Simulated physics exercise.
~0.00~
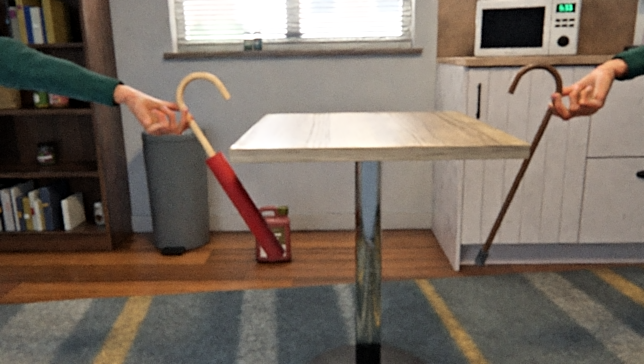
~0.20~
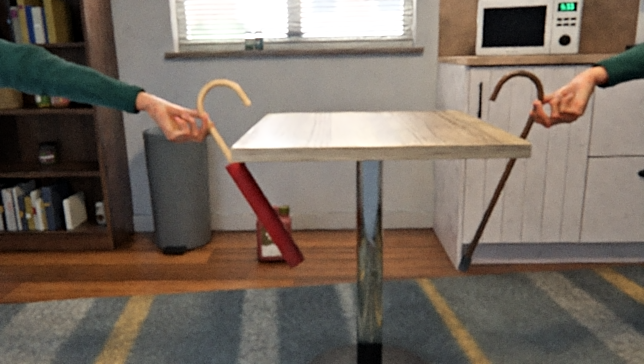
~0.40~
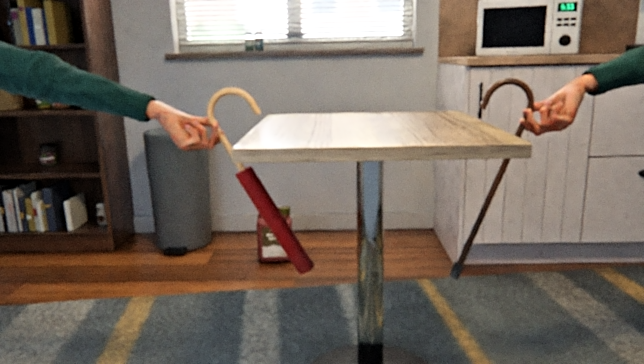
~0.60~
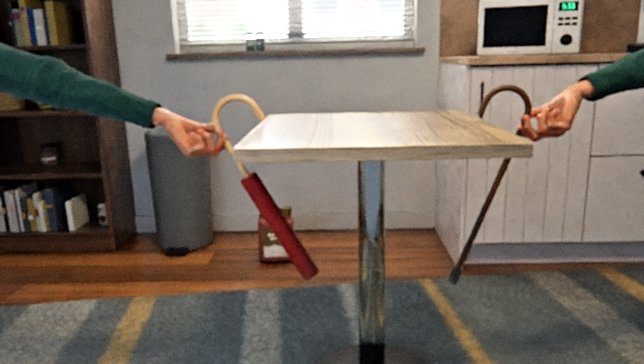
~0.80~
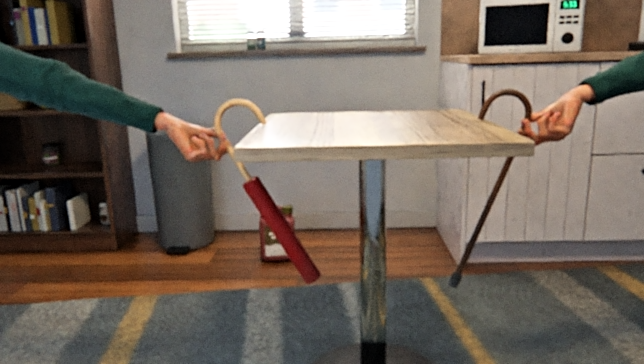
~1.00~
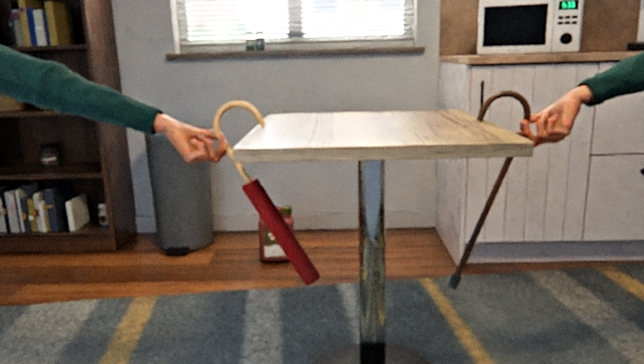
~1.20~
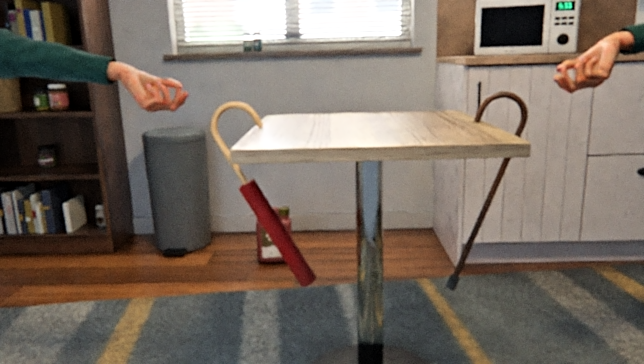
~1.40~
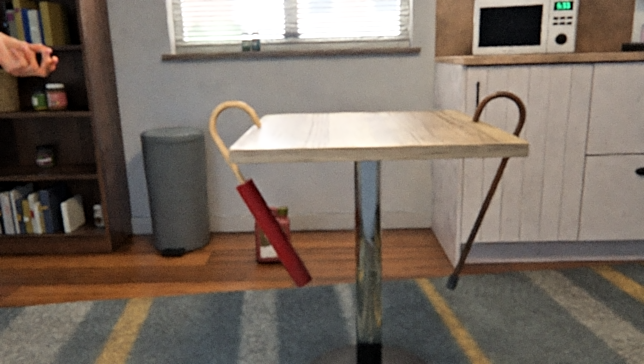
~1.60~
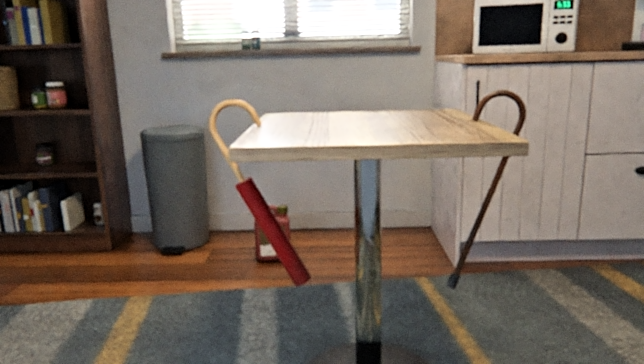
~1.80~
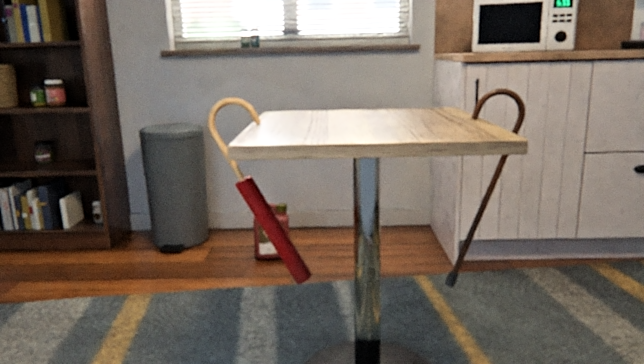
Two hands hook a red umbrella and a brown cane on opposite table edges, leaving both hanging.
